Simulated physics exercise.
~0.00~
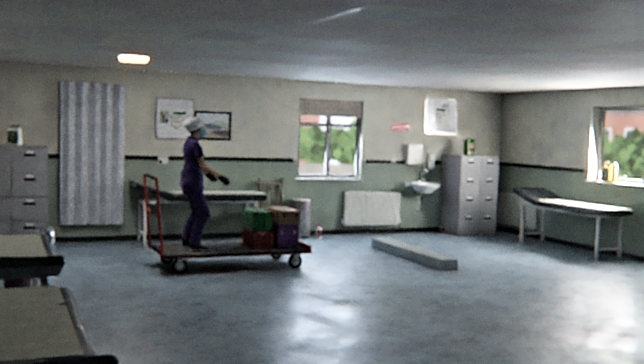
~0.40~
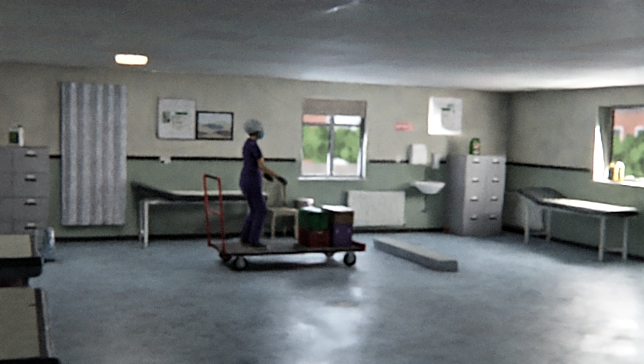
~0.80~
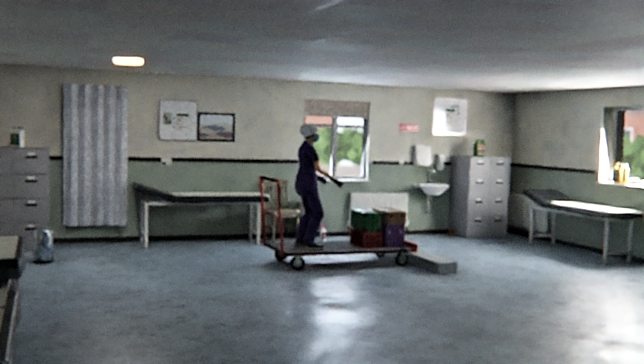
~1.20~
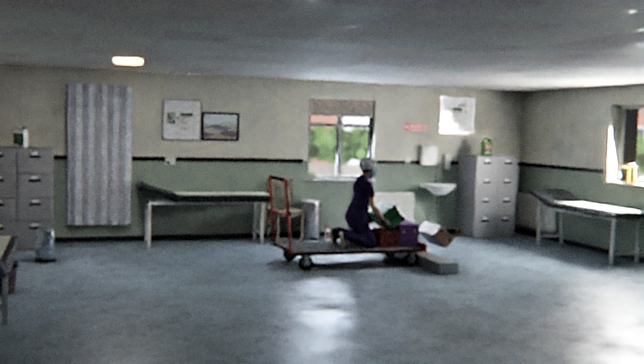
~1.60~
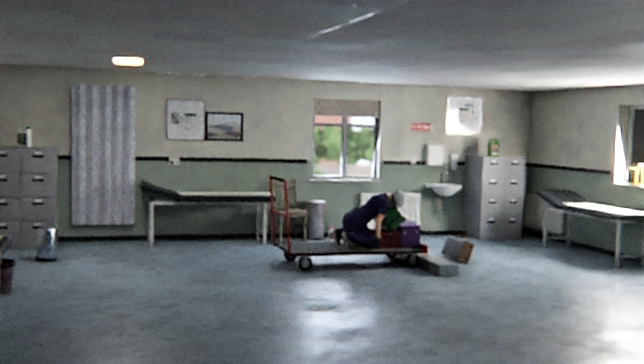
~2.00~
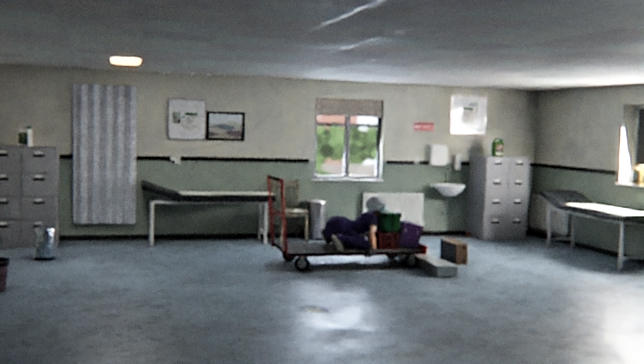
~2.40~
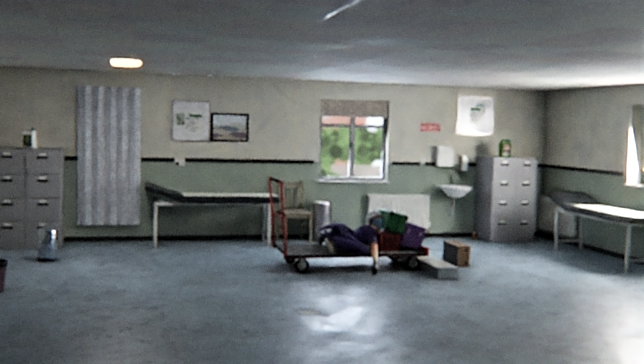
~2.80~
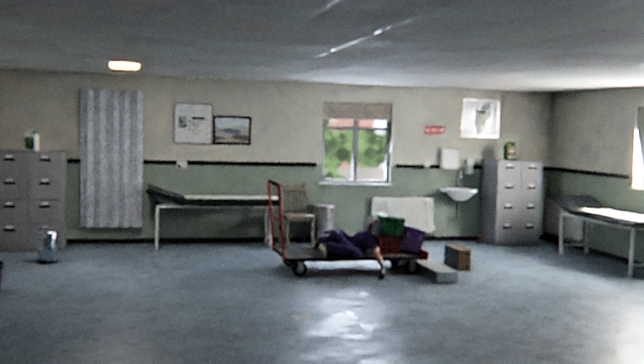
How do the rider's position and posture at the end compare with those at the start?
At the start the rider stands upright on the cart in the left part of the room. By the end the rider is farther right, lying low on the deck of the stopped cart.
Clinic room, cart rolling right, stopping at a low step, brown box tumbling off past it, rider crumpling to lie on deck.
